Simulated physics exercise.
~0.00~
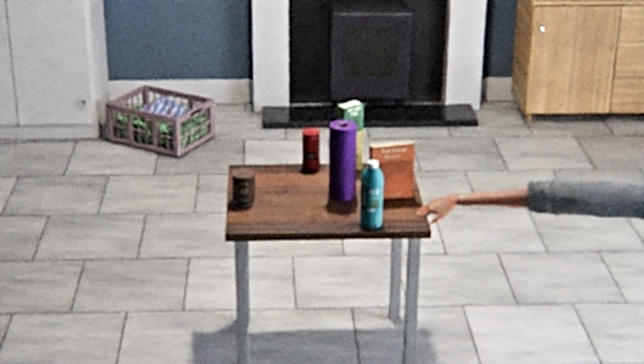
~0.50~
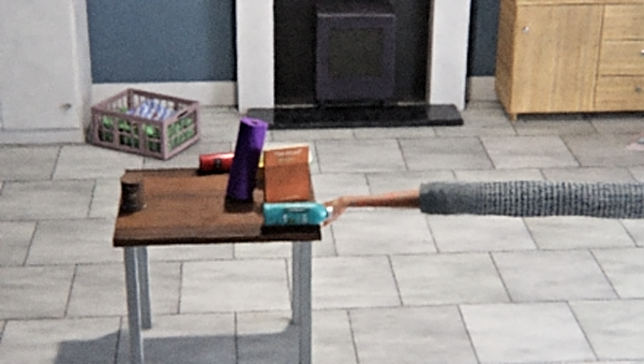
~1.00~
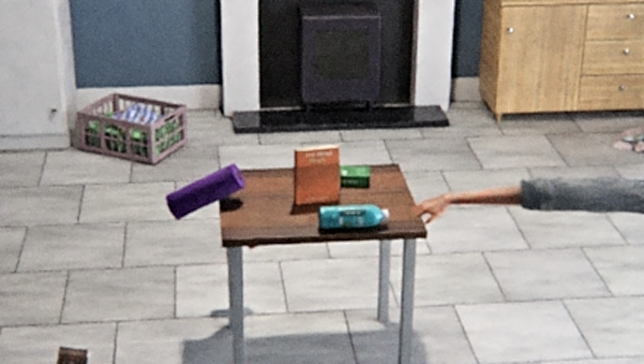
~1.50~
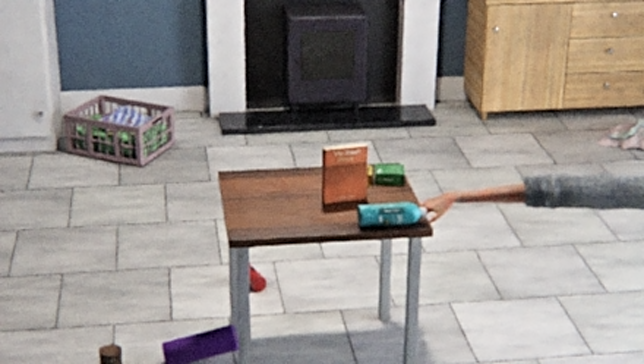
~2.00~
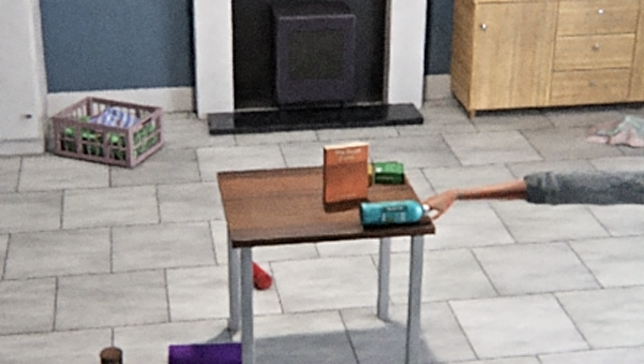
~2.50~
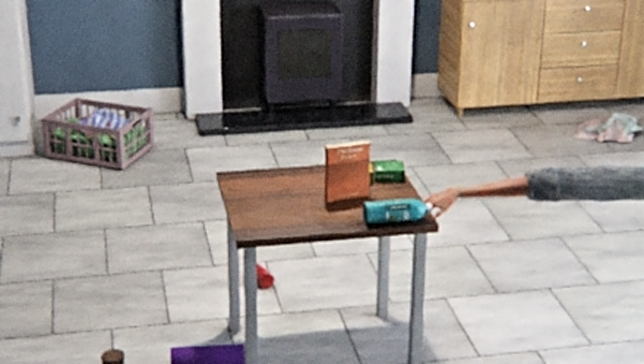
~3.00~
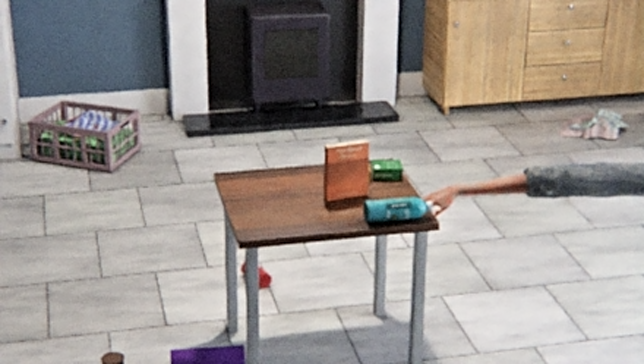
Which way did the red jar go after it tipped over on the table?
The red jar went down, dropping off the table and ending up lying on the floor.
